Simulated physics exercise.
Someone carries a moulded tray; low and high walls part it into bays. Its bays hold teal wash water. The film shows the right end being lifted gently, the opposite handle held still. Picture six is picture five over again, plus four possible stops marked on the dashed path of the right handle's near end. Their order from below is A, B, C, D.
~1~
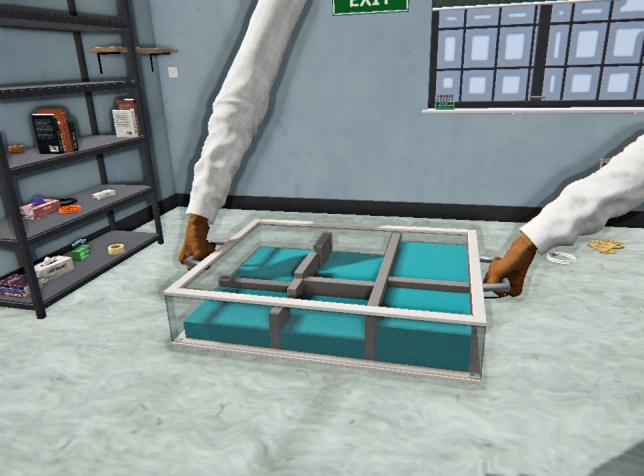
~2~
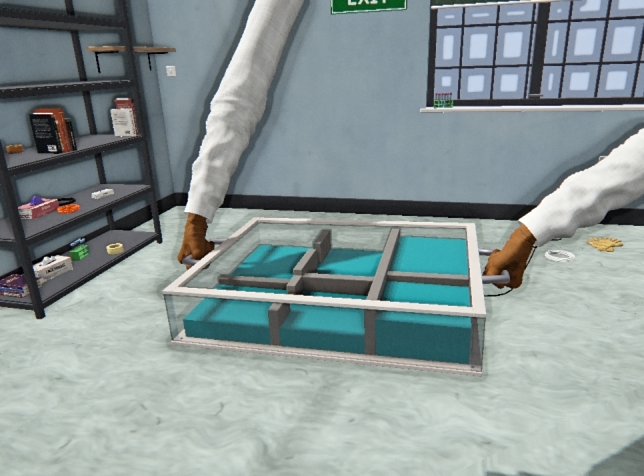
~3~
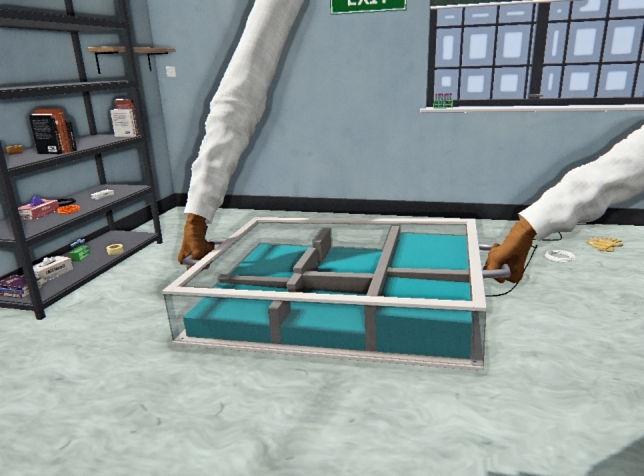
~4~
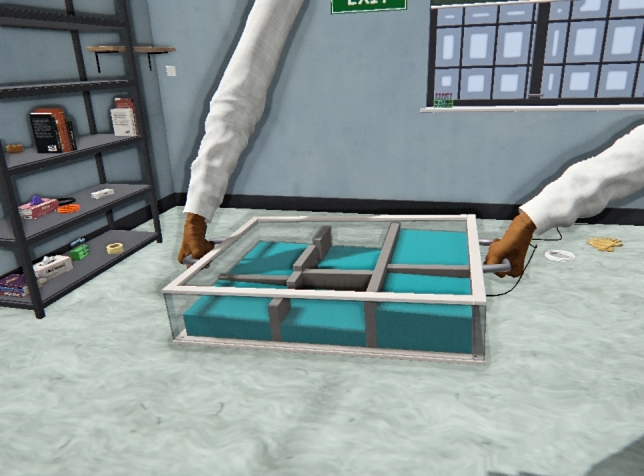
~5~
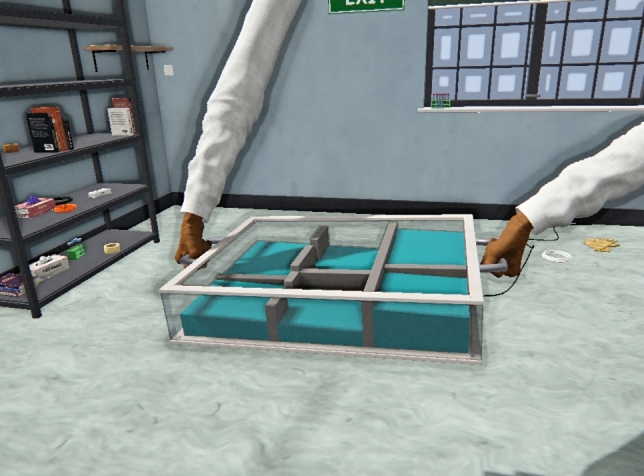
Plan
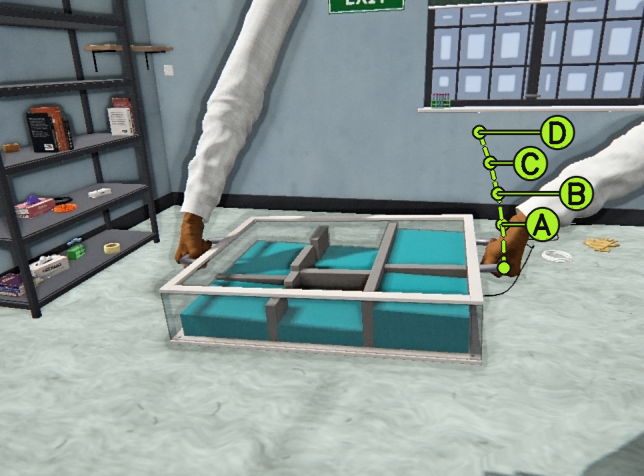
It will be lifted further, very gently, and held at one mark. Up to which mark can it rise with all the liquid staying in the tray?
C.
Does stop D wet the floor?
Yes, it does.
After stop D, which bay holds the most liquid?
The back left bay.
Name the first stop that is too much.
That is stop D.
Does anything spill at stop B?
No, not at all.
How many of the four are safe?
Three.
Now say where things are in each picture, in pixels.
The tray is level; deepest in the back right bay, at (429, 263), shallowest in the back middle; right handle at (503, 274).
Tipped about 1° down to the left; no wall is crossed; right handle at (503, 266).
Tipped about 2° down to the left; no wall is crossed; right handle at (503, 260).
Tipped about 3° down to the left; no wall is crossed; right handle at (503, 255).
Tipped about 3° down to the left; deepest in the back right bay, at (426, 249), shallowest in the back middle; right handle at (500, 254).
On the marked copy, A at (502, 224); B at (498, 193); C at (490, 163); D at (479, 132).
Choosing A, nothing spills; the back right bay holds the most.
Choosing B, nothing spills; the back right bay holds the most.
Choosing C, nothing spills; the back left bay holds the most.
Choosing D, about 9 % goes over the rim.
